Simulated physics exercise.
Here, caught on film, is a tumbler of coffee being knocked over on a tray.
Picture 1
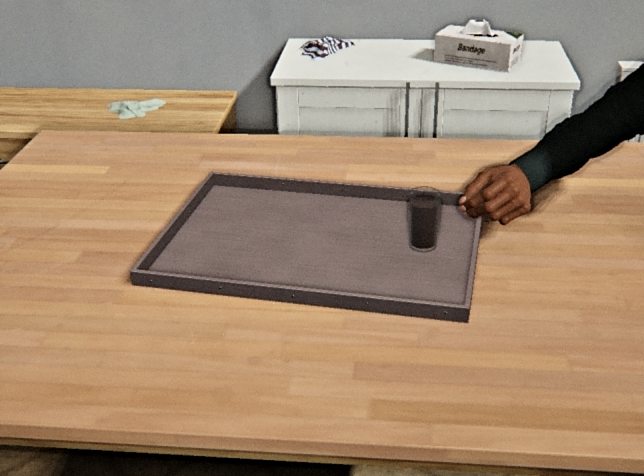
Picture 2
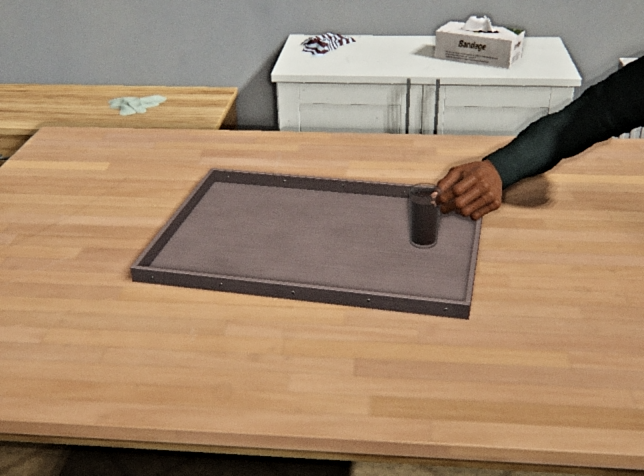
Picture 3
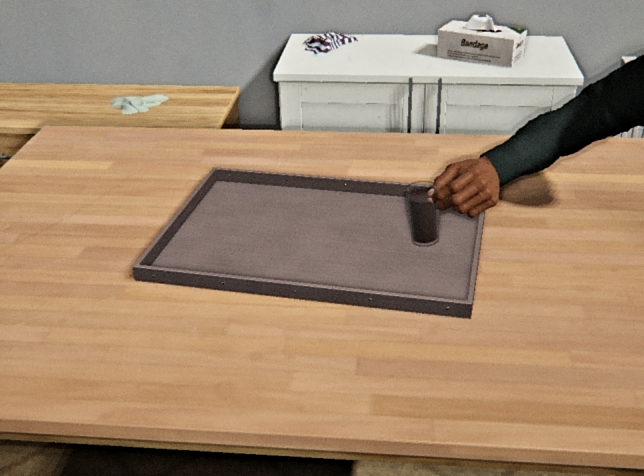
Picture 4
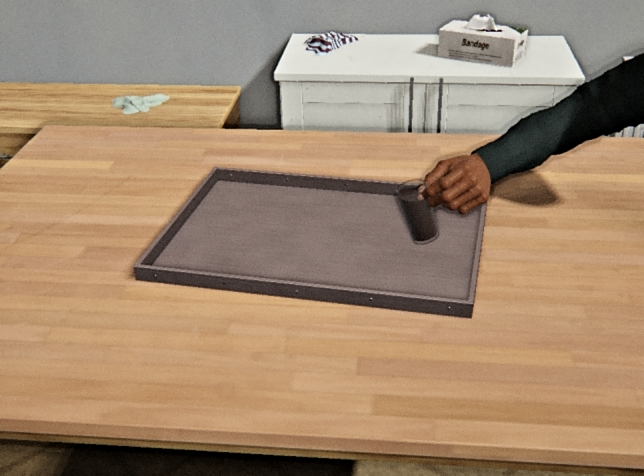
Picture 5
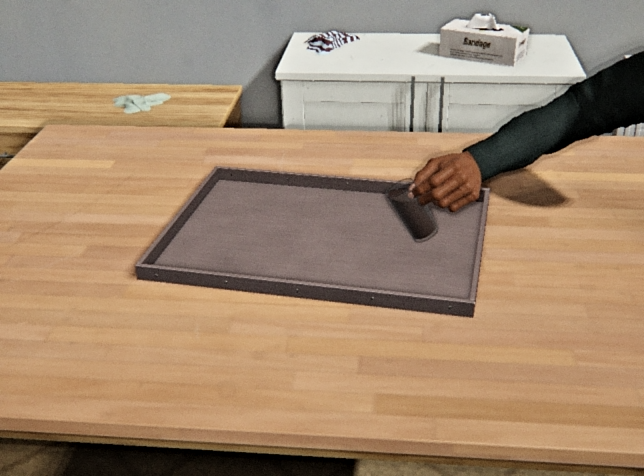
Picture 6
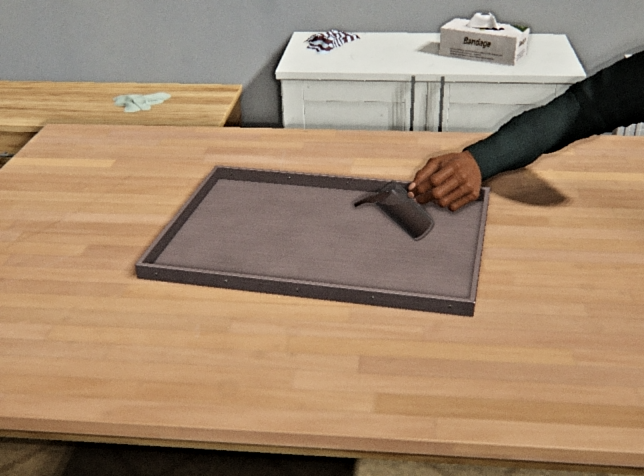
On a wooden table, a hand reaching in from the right and tilting a dark tumbler leftward on a grey tray.
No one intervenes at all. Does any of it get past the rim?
I reckon the tray will do its job here.
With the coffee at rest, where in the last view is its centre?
About (241, 234).
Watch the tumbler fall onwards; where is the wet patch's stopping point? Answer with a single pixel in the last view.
Roughly (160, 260).
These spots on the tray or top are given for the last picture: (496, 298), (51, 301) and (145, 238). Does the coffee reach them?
Lab note - spot 1: No contact; spot 2: No contact; spot 3: No contact.
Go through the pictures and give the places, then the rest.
In the first frame, it stands upright; tumbler (424, 218) about three quarters full; tray (308, 287).
In the second frame, it is being nudged; tumbler about three quarters full, surface at (425, 199).
In the third frame, it is being nudged; tumbler (424, 212) about three quarters full.
In the fourth frame, it is being nudged; tumbler about three quarters full, surface at (413, 196); tray (312, 282).
In the fifth frame, it is being nudged; tumbler (412, 209) tipped 30°.
In the sixth frame, it is falling; tumbler (403, 210) tipped 45°.
Next, the tumbler lies in the tray; the puddle covers about as much as a plate; the top is dry.
After that, the puddle covers about as much as a tray; the top is dry.
Finally, the puddle covers about as much as a tray; the top is dry.
